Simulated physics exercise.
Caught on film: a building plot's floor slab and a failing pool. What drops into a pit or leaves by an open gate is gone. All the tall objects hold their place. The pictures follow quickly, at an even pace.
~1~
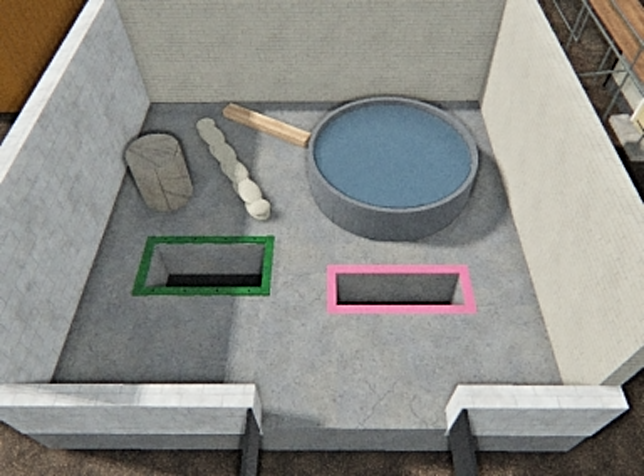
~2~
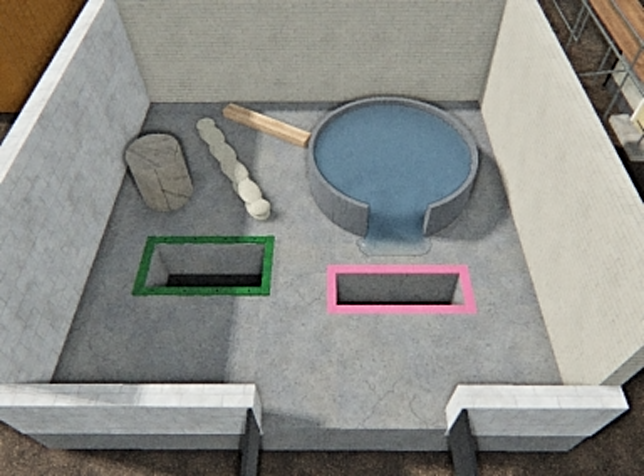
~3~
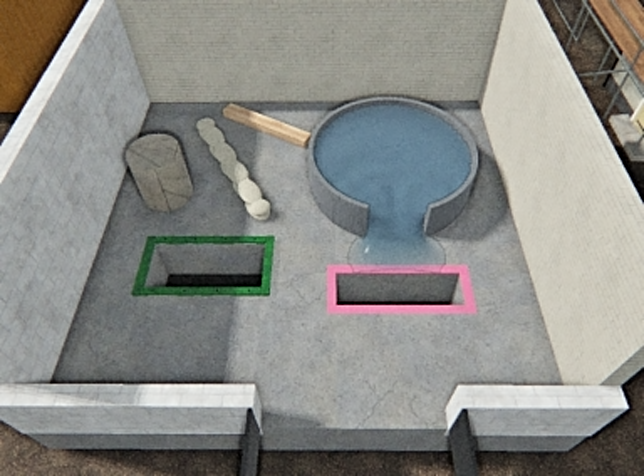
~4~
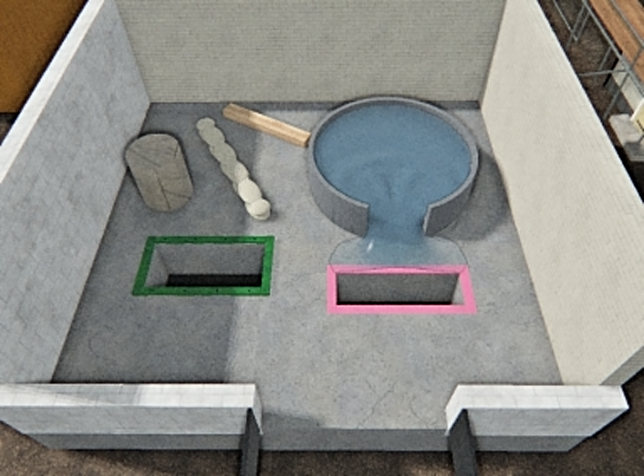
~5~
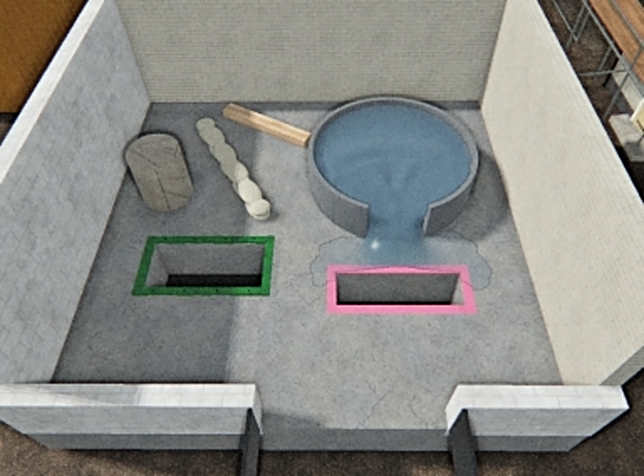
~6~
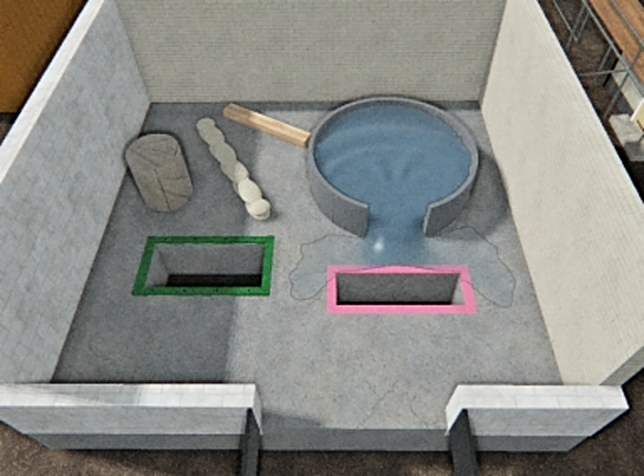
Walled concrete slab with a round pool opening at its front, water pouring out to the pink-edged pit and spreading both ways.
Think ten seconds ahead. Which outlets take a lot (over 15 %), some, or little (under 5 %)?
In the end: The gate takes less than 5 %; the pink pit takes more than 15 %; the green pit takes less than 5 %.
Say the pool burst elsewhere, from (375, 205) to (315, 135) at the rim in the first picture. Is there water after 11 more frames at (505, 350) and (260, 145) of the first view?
As listed: No water, flooded.
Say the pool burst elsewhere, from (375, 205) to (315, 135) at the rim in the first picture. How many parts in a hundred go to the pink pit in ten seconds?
Per cent: Pink 6.
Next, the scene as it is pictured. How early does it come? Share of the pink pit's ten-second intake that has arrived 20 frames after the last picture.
Roughly 55 per cent.
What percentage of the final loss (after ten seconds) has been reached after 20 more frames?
I make it 55 per cent.
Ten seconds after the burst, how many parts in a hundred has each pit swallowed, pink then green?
Near 72 and 0 in a hundred.
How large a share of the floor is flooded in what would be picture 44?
Close to 5 %.
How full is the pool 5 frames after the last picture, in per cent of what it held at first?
About 78 per cent.
A moment on, water covers 5 % of the floor; the gate 0 %, the pink pit 16 %, the green pit 0 %.
Next, water covers 5 % of the floor; the gate 0 %, the pink pit 27 %, the green pit 0 %.
Then, water covers 5 % of the floor; the gate 0 %, the pink pit 40 %, the green pit 0 %.
Later, water covers 5 % of the floor; the gate 0 %, the pink pit 57 %, the green pit 0 %.
In the end, water covers 5 % of the floor; the gate 0 %, the pink pit 72 %, the green pit 0 %.
